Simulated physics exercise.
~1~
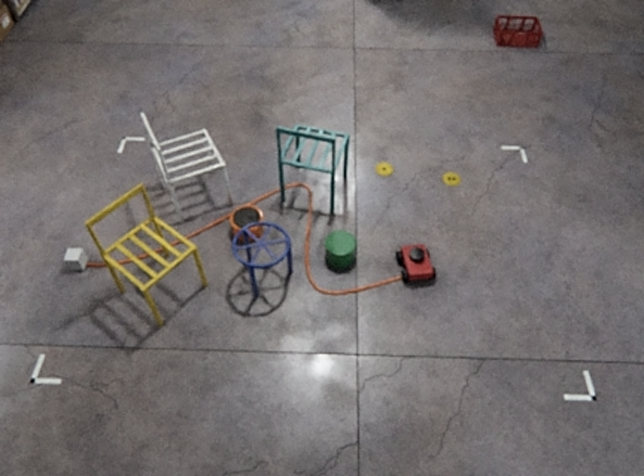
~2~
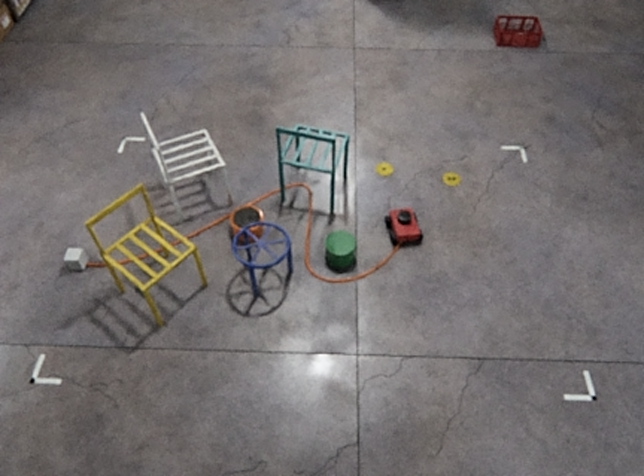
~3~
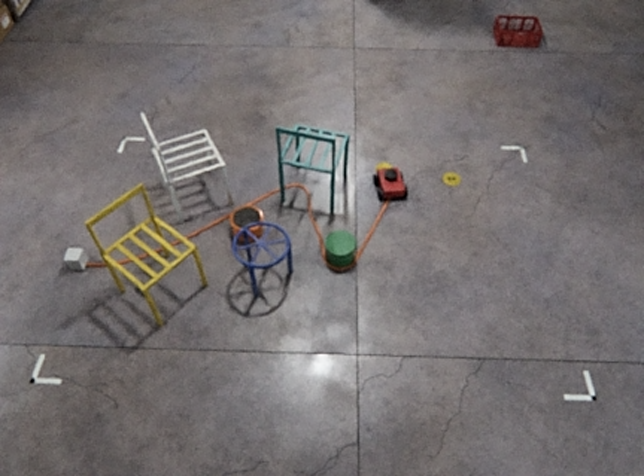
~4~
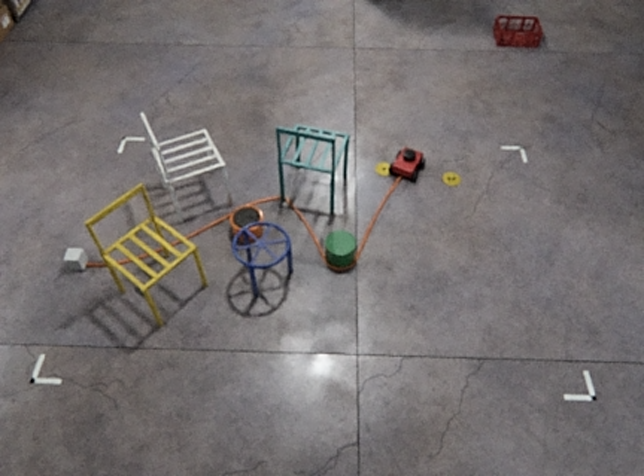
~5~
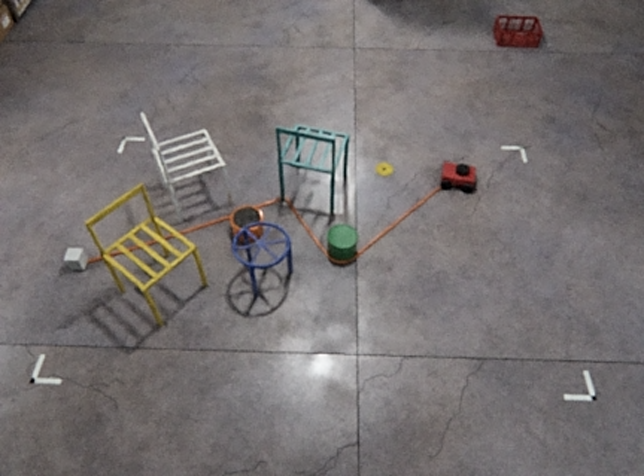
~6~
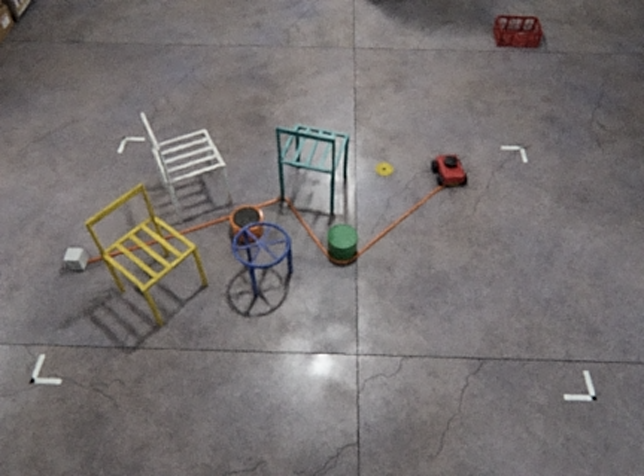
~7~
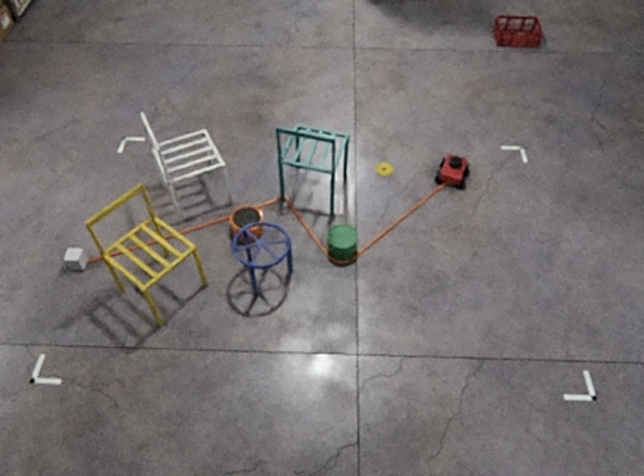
On a grey concrete floor seen from above, a small red cart trails an orange lead from a white block at left. Yellow, white and teal chairs, an orange pot, a blue stool and a green bin stand around the lead, with two yellow marks to the right. The cart drives up and slightly left to the nearer mark, drawing the lead against the bin. It then heads right to the farther mark as the lead straightens and the bin shifts very slightly. The cart turns there and stops, the lead bent around the bin, while the chairs, pot and stool stay put.
